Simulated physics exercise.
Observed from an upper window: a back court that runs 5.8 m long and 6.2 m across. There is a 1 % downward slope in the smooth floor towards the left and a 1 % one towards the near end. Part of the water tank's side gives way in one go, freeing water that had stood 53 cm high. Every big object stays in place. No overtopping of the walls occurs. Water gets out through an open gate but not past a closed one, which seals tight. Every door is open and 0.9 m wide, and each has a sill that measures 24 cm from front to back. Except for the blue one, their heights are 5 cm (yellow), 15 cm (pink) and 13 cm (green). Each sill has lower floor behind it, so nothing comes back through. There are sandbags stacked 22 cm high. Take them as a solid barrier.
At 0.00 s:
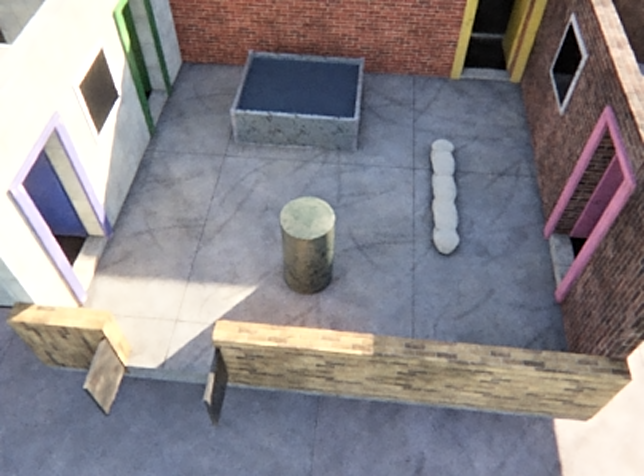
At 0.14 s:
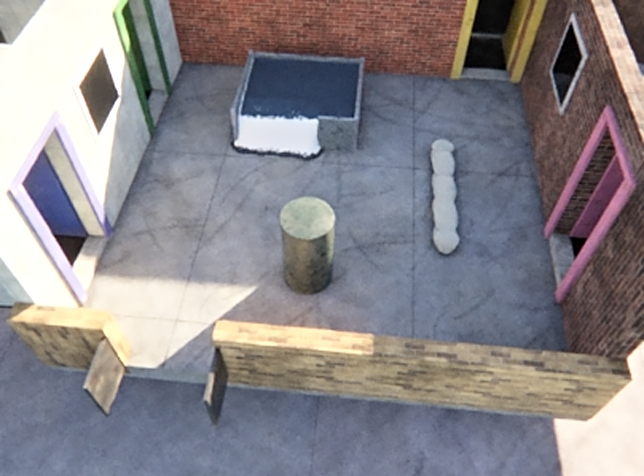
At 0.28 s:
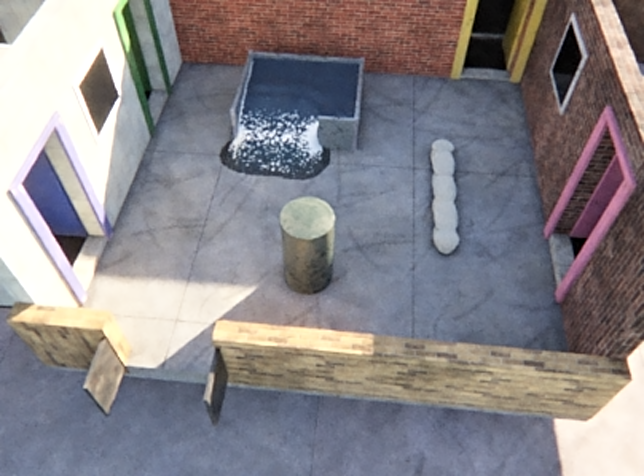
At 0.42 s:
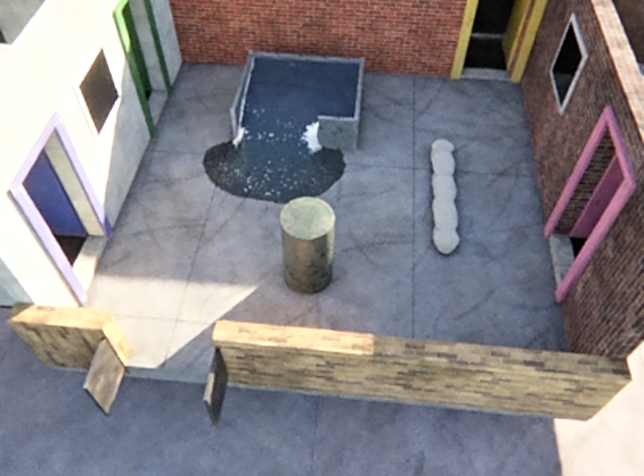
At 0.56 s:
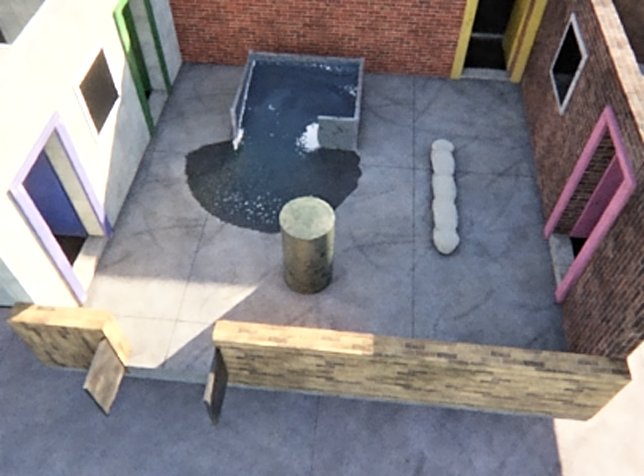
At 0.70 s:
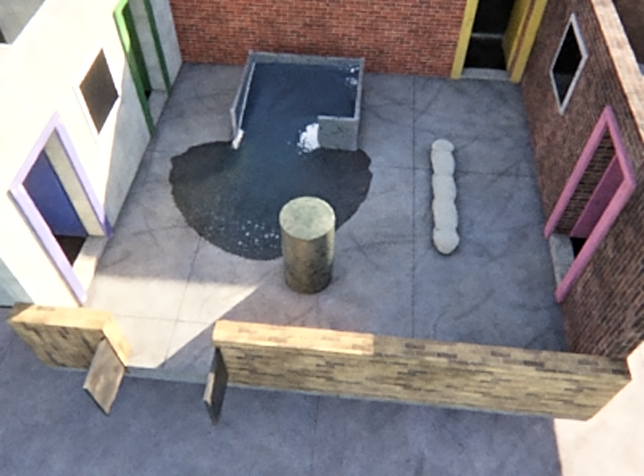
The video shows a walled courtyard from above as the front side of a water tank gives way, releasing foaming water that spreads in a widening dark pool across the floor towards the left and around a cylinder's base.
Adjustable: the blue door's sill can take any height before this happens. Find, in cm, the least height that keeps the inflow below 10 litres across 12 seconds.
The least height is about 10.5 cm.
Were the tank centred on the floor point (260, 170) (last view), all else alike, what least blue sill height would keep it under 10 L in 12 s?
Then about 14.5 centimetres at the least.
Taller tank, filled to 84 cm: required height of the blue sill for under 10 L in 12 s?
About 17 cm.
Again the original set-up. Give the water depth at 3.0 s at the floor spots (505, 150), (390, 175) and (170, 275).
Respectively 0 cm, 0 cm and 3 cm.
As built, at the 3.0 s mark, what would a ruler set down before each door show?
Lab note, depth in cm: Yellow 0; pink 0; blue 11; green 0.
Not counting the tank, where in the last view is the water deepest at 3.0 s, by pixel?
Look close to (67, 341).
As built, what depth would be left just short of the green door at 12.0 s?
Depth: Near 2.5 cm.
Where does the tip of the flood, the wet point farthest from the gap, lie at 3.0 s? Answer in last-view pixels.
(523, 383).
After 1.4 s water covers 30 % of the floor, deepest (25 cm) near (258, 150); it has not reached the blue door.
After 3.0 s water covers 45 % of the floor, deepest (24 cm) near (67, 341); 11 cm at the blue door, 2 litres in over its 12 cm sill.
After 12.0 s water covers 75 % of the floor, deepest (6 cm) near (67, 341); 6 cm at the blue door, 5 litres in over its 12 cm sill.
At the blue door as built, the water arrived by 1.7 s and peaked near 15 cm at 2.0 s.
With a sill of 9 cm, 21 litres would have come in within the 12 s; with 12 cm, 5 litres. So under 10 litres takes about 10.5 cm.
